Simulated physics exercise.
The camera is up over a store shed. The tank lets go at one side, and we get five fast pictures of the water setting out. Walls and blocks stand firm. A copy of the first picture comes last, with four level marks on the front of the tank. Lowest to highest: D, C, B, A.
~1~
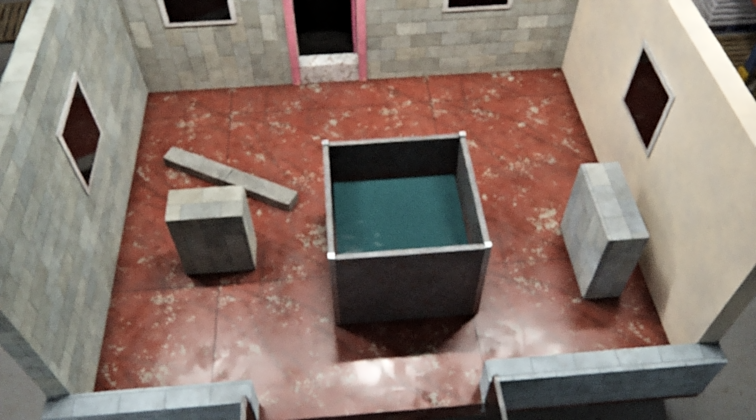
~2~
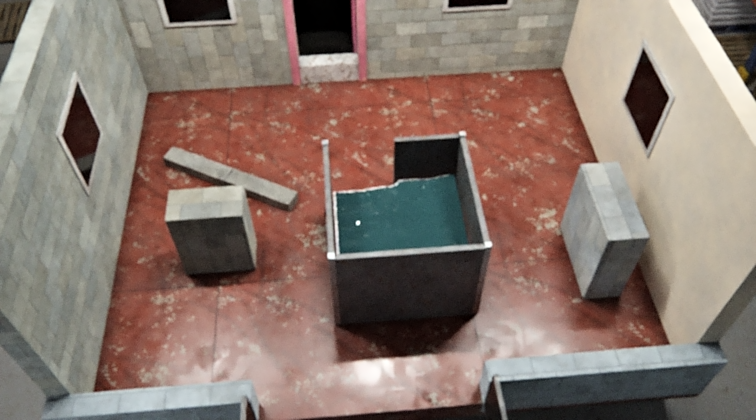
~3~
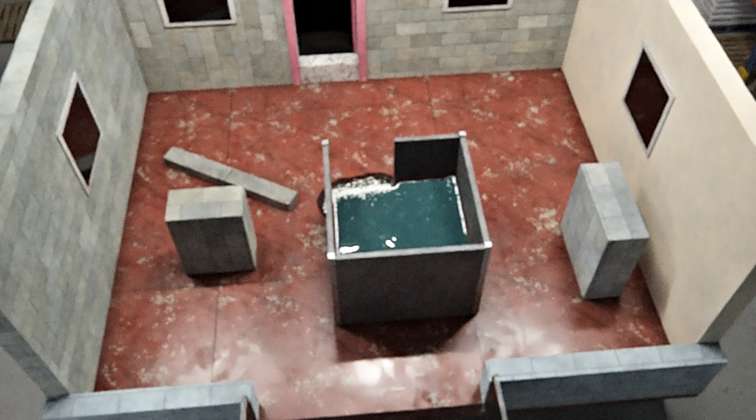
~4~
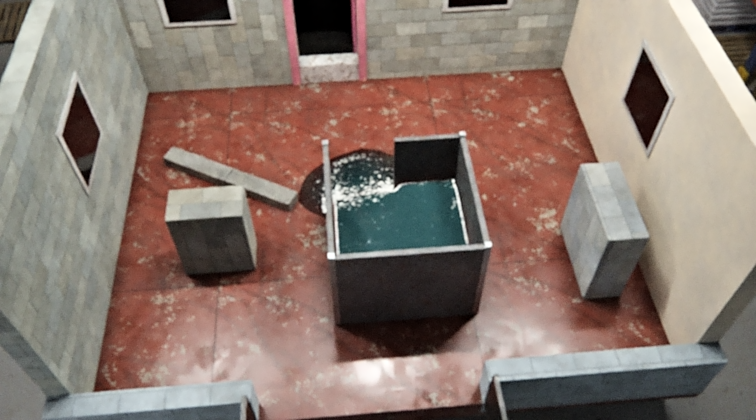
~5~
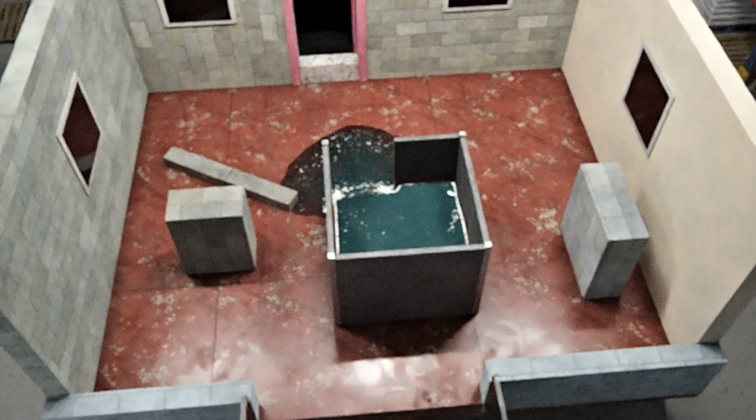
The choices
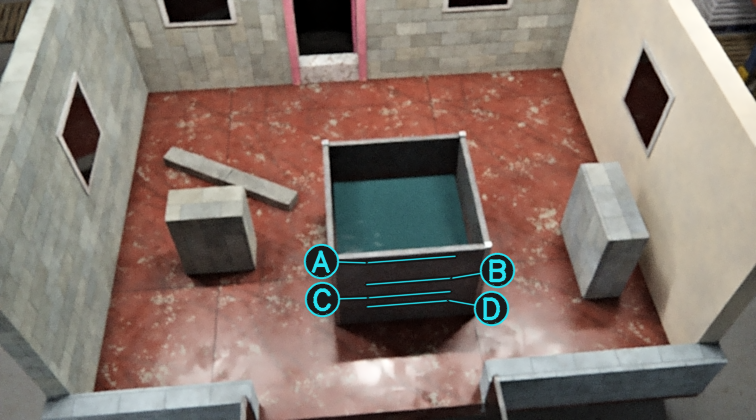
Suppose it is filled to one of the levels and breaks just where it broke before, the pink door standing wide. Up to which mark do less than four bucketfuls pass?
B is the one.
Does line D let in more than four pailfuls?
No.
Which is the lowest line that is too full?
A it is.
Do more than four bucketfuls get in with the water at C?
No, that is safe.
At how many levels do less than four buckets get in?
Three.
In cyan, A at (410, 259); B at (409, 281); C at (408, 294); D at (408, 303); from the bottom up D, C, B, A.
For line A, about 9 bucketfuls get in.
For line B, a splash gets over, under a bucket.
For line C, nothing gets over.
For line D, nothing gets over.
